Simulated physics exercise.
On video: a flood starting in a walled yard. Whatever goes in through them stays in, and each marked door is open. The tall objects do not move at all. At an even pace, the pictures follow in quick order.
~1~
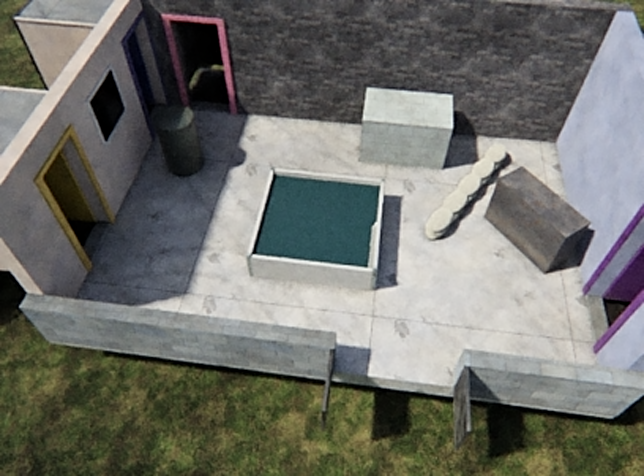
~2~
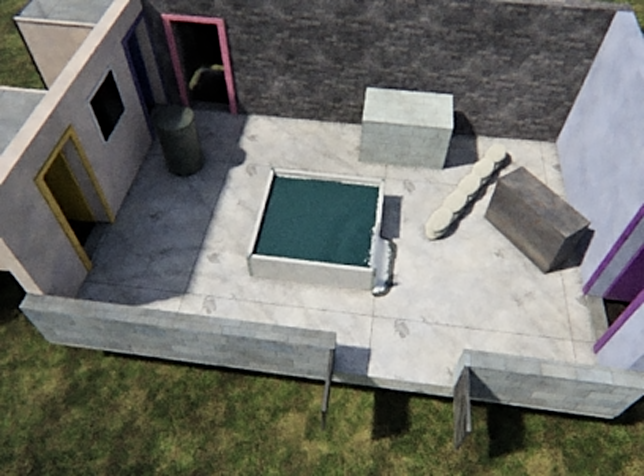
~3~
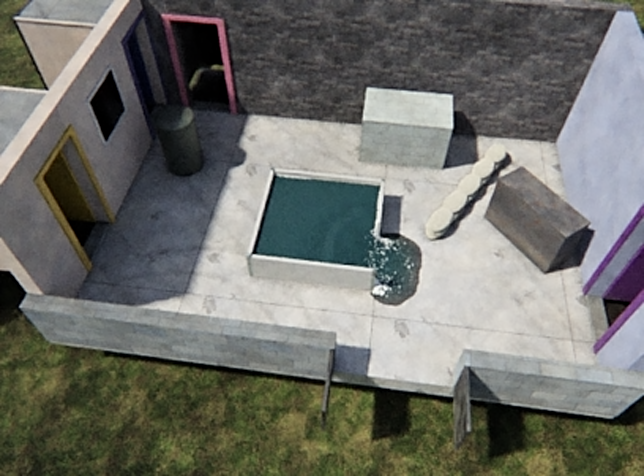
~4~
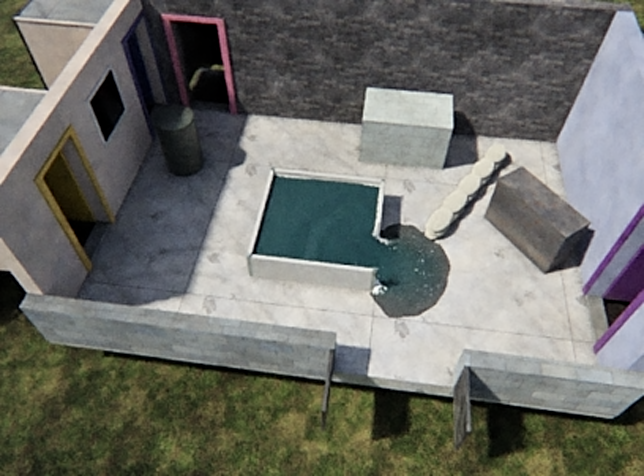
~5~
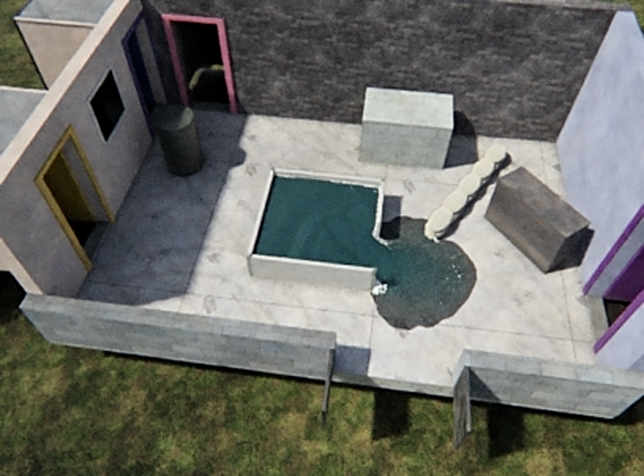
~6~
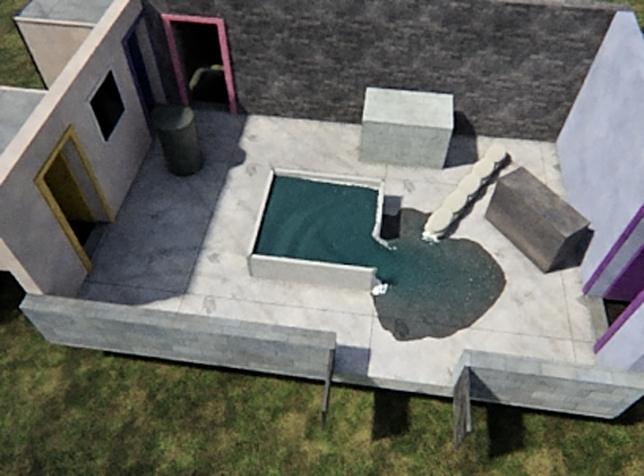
In a walled yard, water pouring through a gap in a square tank's right side and spreading across the pale paved floor.
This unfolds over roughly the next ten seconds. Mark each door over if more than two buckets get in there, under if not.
Purple door - over; pink door - under; blue door - under; yellow door - under.
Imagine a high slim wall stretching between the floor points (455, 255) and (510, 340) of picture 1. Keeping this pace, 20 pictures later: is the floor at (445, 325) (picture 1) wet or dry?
Answer: That point is waterlogged.
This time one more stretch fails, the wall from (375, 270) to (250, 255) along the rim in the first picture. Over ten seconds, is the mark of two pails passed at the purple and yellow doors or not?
Purple door: Falls short; yellow door: Exceeds the limit.
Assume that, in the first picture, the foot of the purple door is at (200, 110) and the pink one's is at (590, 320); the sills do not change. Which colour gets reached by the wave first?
The answer is the door marked pink.
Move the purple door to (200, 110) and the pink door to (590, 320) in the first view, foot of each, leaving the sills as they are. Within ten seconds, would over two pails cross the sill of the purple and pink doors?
Taking them in turn, the purple door remains below the limit and the pink door crosses the limit.
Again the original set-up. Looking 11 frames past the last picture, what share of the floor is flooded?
I'd say 25 per cent.
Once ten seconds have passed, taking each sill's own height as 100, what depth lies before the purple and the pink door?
I'd put it at close to 140 and 0 per cent.
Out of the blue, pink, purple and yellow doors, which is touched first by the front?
The purple-painted one is the one.
A moment on, water covers 20 % of the floor; the purple door wet at the sill, nothing in, the pink door not reached, the blue door not reached, the yellow door not reached.
Next, water covers 25 % of the floor; the purple door over two buckets in, the pink door not reached, the blue door not reached, the yellow door not reached.
Then, water covers 25 % of the floor; the purple door far over two buckets in, the pink door not reached, the blue door not reached, the yellow door not reached.
Later, water covers 35 % of the floor; the purple door far over two buckets in, the pink door not reached, the blue door not reached, the yellow door not reached.
In the end, water covers 45 % of the floor; the purple door far over two buckets in, the pink door not reached, the blue door not reached, the yellow door not reached.
